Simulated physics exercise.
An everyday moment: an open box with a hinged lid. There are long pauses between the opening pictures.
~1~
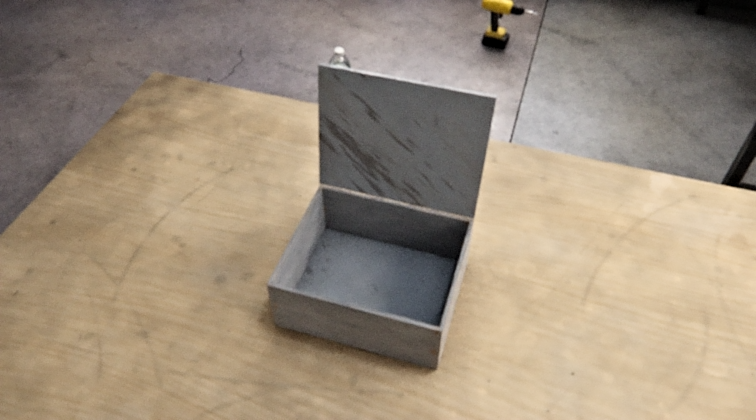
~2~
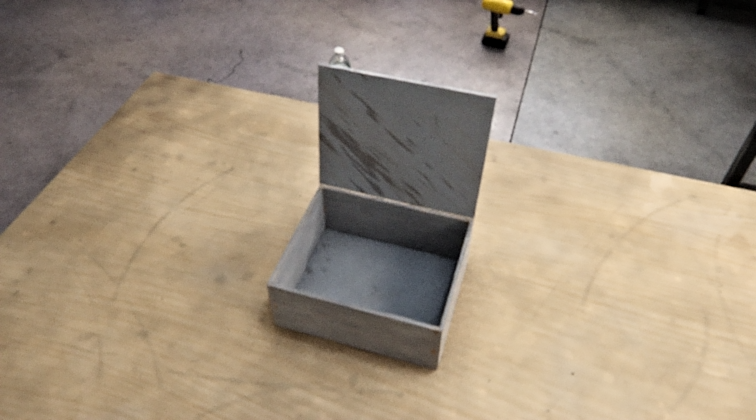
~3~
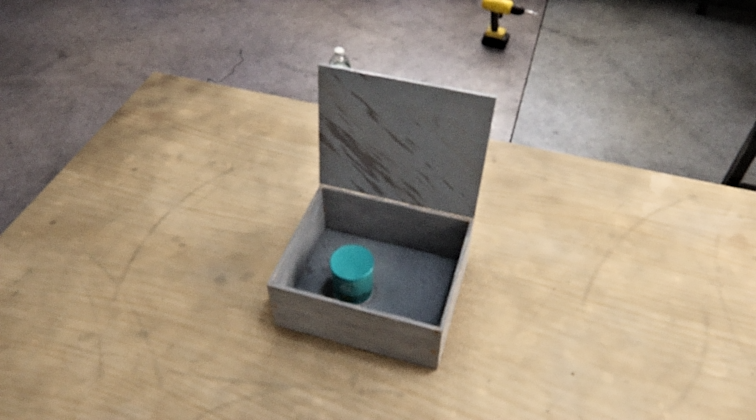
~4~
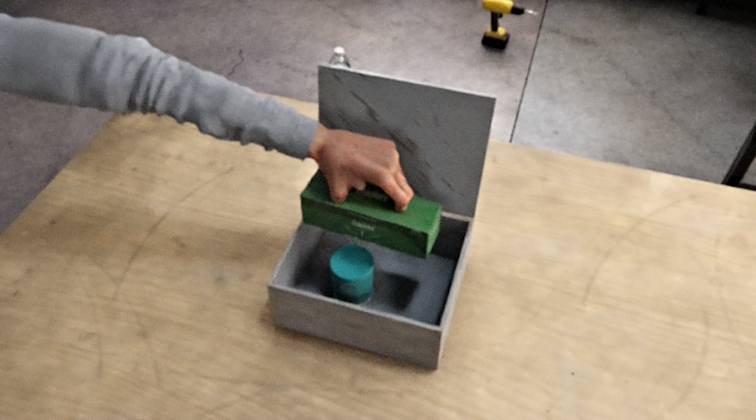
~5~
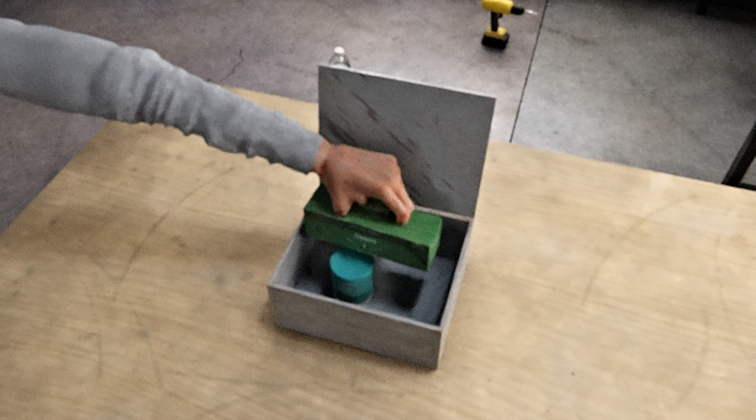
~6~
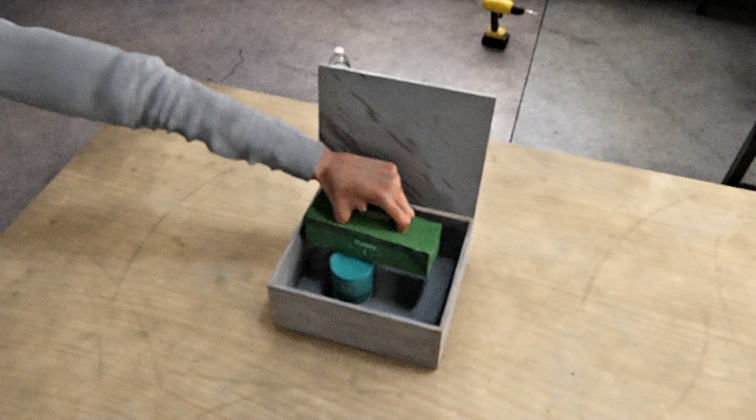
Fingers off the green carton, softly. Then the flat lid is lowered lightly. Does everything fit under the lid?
In the end the lid closes.
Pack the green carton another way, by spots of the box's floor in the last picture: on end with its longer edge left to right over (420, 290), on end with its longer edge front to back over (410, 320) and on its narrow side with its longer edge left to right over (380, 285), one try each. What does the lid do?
In the first case it is held up; in the second case it will not close; in the third case it closes.
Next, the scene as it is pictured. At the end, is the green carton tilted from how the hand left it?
The green carton tips.
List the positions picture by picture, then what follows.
In the first frame, the last thing is not in view yet.
In the second frame, the last thing is not in view yet.
In the third frame, the last thing is not in view yet; turquoise tin (353, 276).
The fourth frame shows still above its spot; green carton (371, 214); turquoise tin (353, 276).
The fifth frame shows still above its spot; green carton (373, 226); turquoise tin (353, 276).
The sixth frame shows put in, still held; green carton (373, 233); turquoise tin (353, 276).
Then, 1.10 s later than the last frame, lid starting down; green carton on its side near (374, 247).
Then, 1.80 s later than the last frame, lid 40° above the rim; green carton on its side near (374, 247).
When it is over, lid shut; lying over in the box, green carton; turquoise tin as before. End places, in pixels of the last picture, green carton near (374, 247).
